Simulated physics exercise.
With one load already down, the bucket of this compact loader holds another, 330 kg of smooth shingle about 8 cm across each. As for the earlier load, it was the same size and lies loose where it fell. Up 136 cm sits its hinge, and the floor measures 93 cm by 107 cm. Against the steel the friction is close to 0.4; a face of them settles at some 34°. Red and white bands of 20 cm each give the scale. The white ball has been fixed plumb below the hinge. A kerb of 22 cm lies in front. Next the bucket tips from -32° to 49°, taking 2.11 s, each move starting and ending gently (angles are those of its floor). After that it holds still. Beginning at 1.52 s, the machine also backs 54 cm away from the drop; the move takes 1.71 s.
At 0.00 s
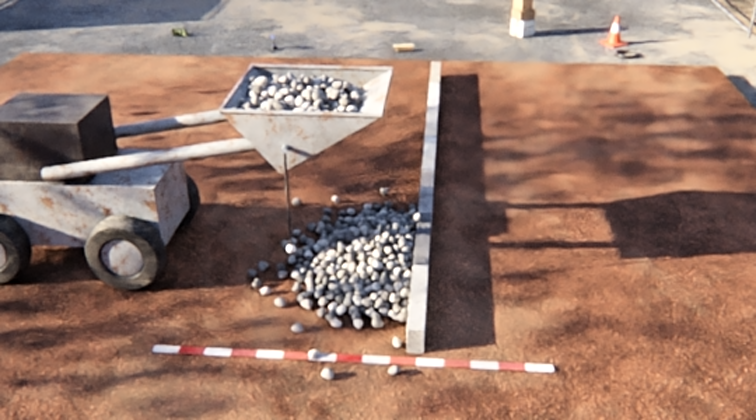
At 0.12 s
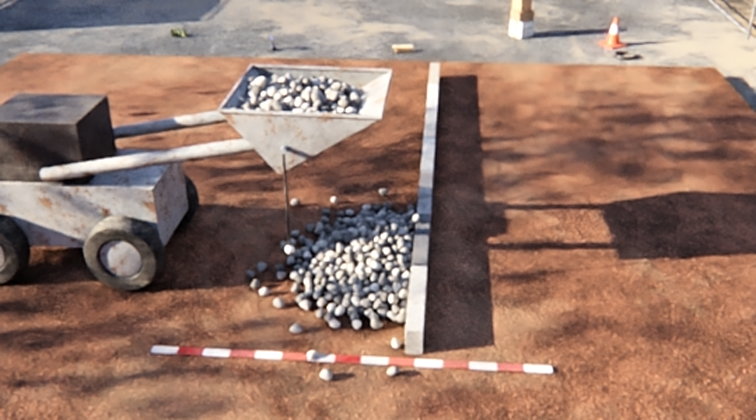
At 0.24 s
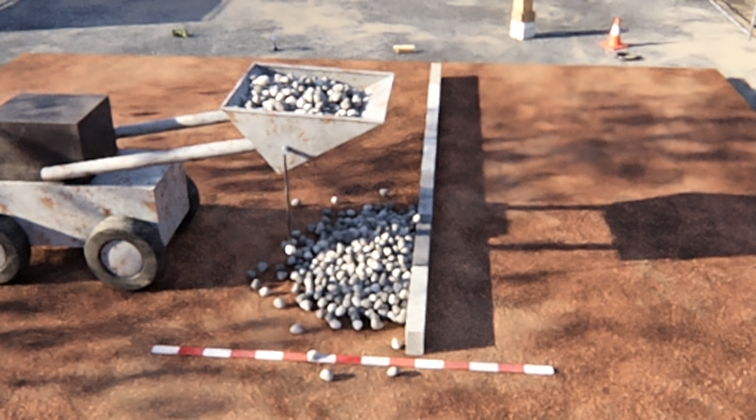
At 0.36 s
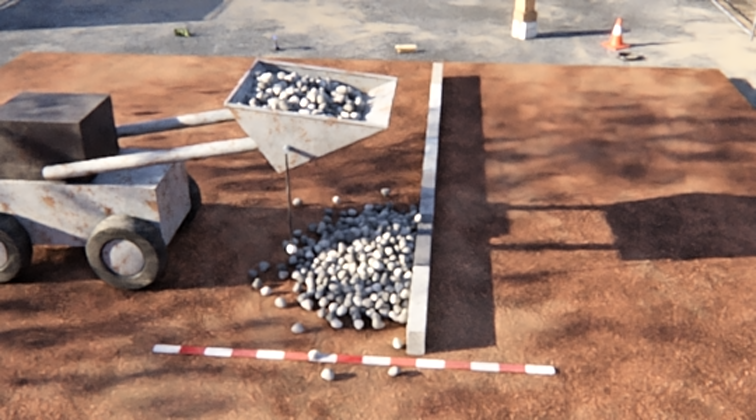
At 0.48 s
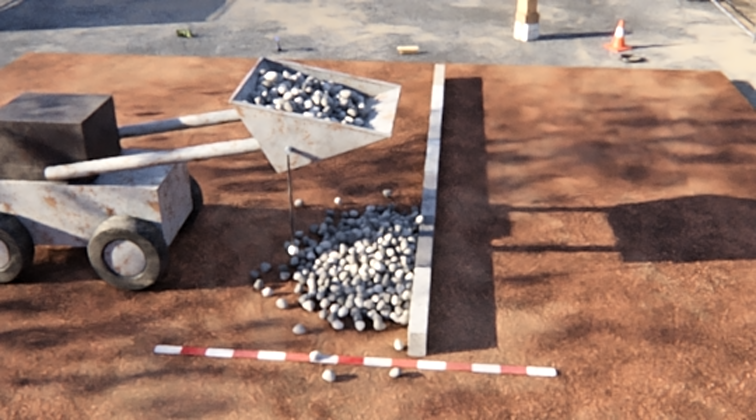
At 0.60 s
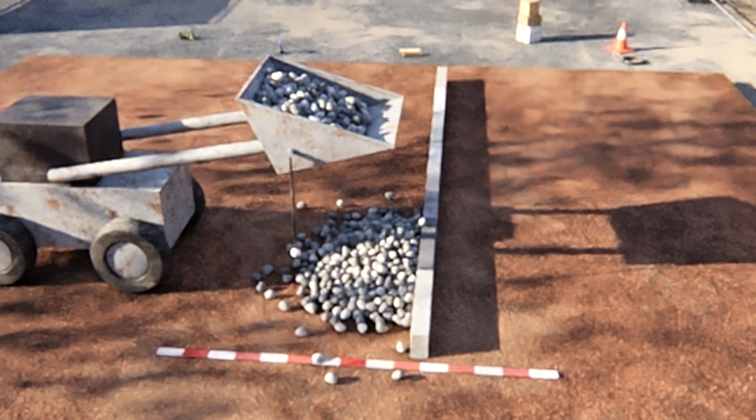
To begin with, a small loader on the left holds a raised bucket of grey stones above a loose pile lying against a low kerb, and almost nothing moves. Then the bucket gradually tilts forward, its right lip dipping, while the stones inside shift slightly and the pile below stays still.
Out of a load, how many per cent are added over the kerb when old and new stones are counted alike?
Around 14 per cent.
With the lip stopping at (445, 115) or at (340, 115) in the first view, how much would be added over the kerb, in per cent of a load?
Some 80 percent first and 0 percent second.
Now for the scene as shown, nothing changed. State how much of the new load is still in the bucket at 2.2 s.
Close to 0 in a hundred.
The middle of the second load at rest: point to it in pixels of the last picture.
I'd say close to (391, 253).
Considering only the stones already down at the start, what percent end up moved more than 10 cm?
Close to 15 in a hundred of them.
After 1.6 s the floor is at 36°; in per cent of one load, 81 in the bucket, 119 on this side of the kerb; the foremost stones are at (416, 255).
After 2.2 s the floor is at 49°; in per cent of one load, 0 in the bucket, 190 on this side of the kerb, 10 over the kerb; the foremost stones are at (510, 261).
After 3.7 s the floor is at 49°; in per cent of one load, 0 in the bucket, 186 on this side of the kerb, 14 over the kerb; the foremost stones are at (566, 272).
After 6.3 s the floor is at 49°; in per cent of one load, 0 in the bucket, 186 on this side of the kerb, 14 over the kerb; the foremost stones are at (566, 272). Net gain over the kerb, 14.
